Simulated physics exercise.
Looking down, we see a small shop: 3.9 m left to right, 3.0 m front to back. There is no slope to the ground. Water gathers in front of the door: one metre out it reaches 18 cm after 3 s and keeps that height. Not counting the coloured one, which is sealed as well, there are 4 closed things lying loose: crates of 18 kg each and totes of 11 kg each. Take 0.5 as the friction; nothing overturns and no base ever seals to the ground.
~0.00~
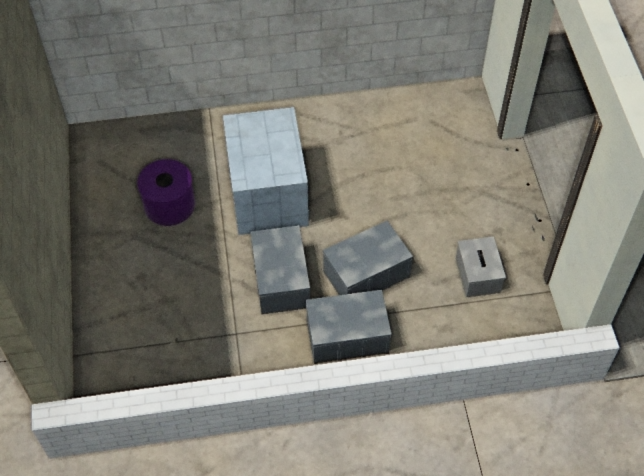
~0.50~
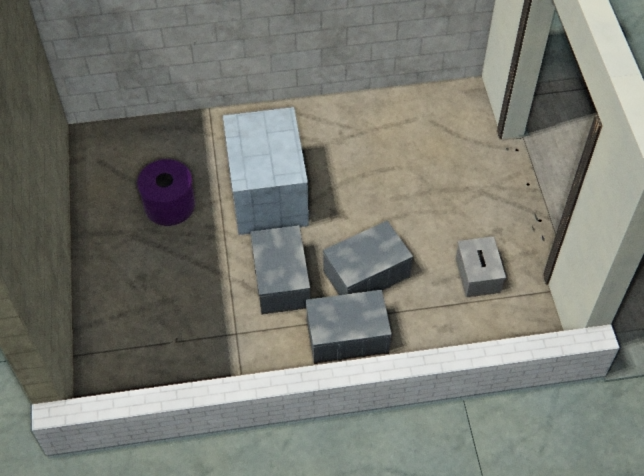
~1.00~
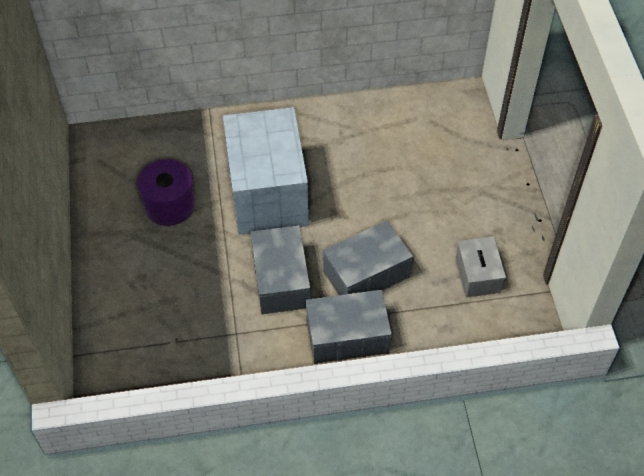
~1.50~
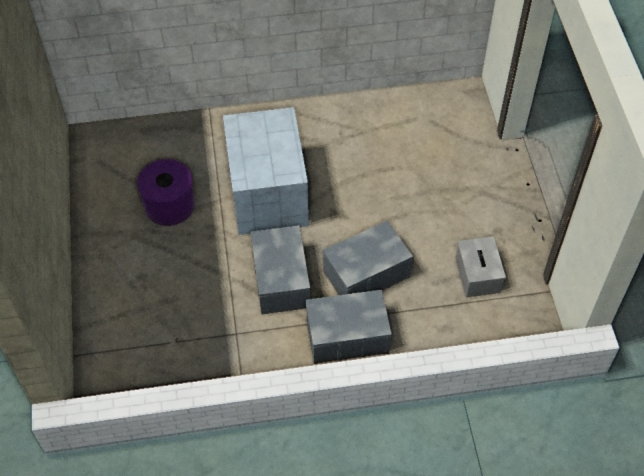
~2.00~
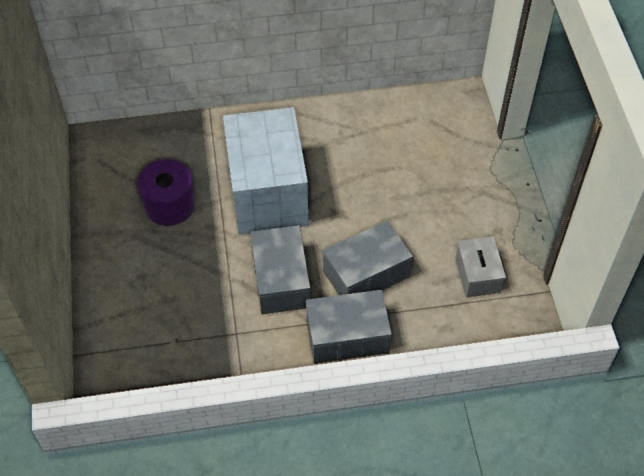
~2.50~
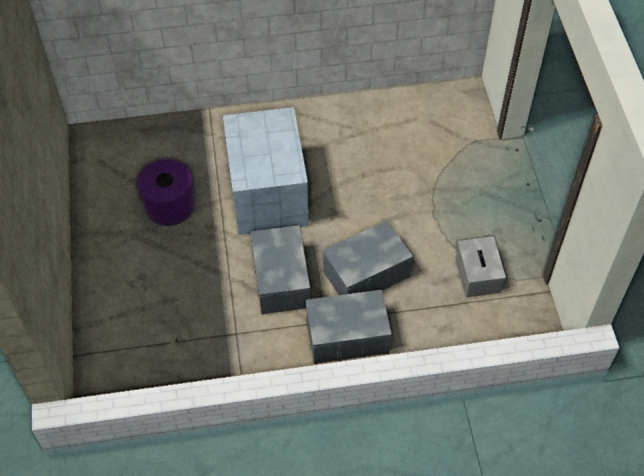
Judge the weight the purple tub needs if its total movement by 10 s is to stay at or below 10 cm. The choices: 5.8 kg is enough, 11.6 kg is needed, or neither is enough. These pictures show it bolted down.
My guess is neither amount suffices.
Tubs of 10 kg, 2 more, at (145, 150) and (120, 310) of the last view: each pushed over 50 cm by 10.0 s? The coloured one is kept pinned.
Well, beyond half a metre and then below half a metre.
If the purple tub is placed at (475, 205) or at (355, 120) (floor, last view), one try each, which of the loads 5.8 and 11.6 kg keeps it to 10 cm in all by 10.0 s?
Well, first neither mass is sufficient, and next neither mass is sufficient.
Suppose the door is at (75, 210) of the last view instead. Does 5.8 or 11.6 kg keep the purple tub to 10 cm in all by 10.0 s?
If so, both fall short.
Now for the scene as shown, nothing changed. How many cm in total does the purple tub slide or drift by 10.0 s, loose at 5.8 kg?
All together it comes to about 60 cm.
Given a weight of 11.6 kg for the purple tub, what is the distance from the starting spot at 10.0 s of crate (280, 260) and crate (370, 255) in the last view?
Net displacement, in order: 140 cm; 150 cm.
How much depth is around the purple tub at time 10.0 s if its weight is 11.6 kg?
Around 9 cm.
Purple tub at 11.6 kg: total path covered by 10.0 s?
40 cm or so in all.
After 3.5 s the purple tub would be 0 cm from its start with 5.8 kg and 0 cm from its start with 11.6 kg; 0 cm of water round it then.
After 4.5 s the purple tub would be 0 cm from its start with 5.8 kg and 0 cm from its start with 11.6 kg; 0 cm of water round it then.
After 7.0 s the purple tub would be 1 cm from its start with 5.8 kg and 0 cm from its start with 11.6 kg; 4 cm of water round it then.
After 10.0 s the purple tub would be 32 cm from its start with 5.8 kg and 33 cm from its start with 11.6 kg; 9 cm of water round it then.
